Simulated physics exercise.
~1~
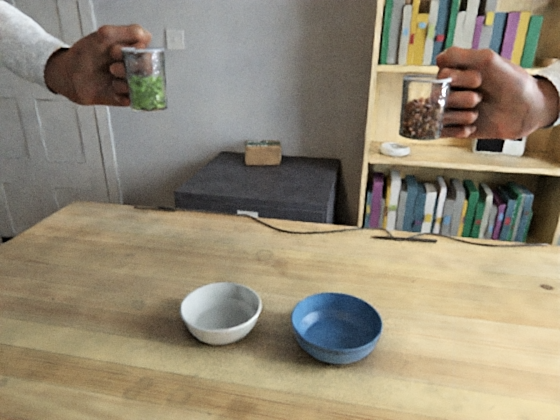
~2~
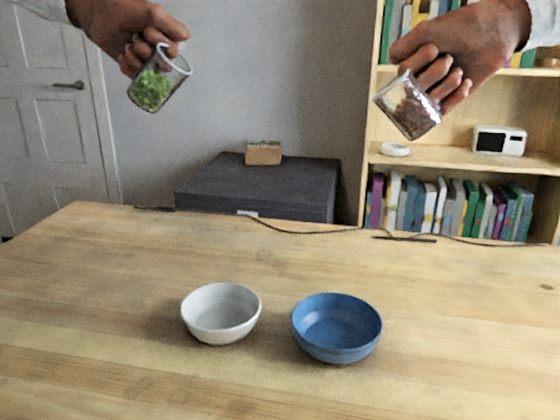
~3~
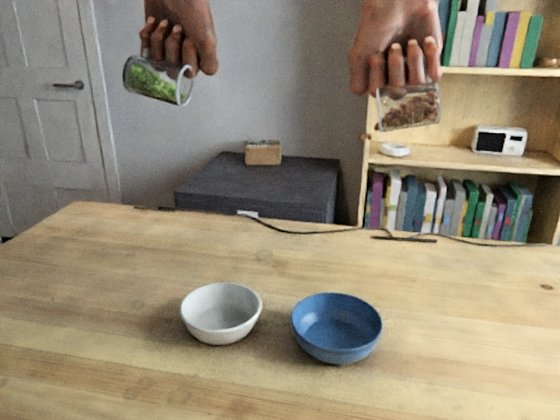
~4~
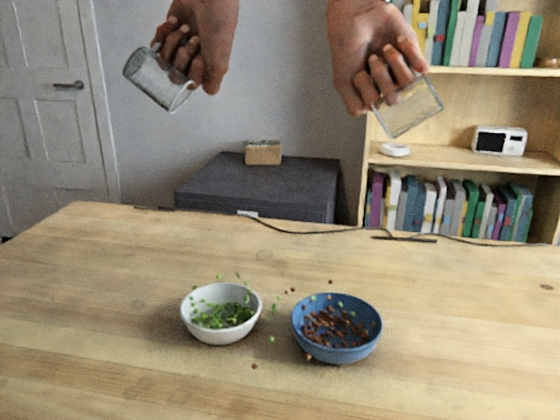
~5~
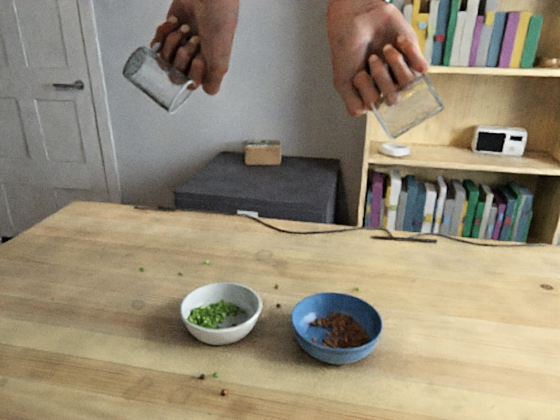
On a wooden table, two hands hold clear cups of green pieces and brown pieces above a white bowl and a blue bowl, then tip them upside down; the contents drop and scatter, most settling in the bowls while a few pieces lie on the tabletop.
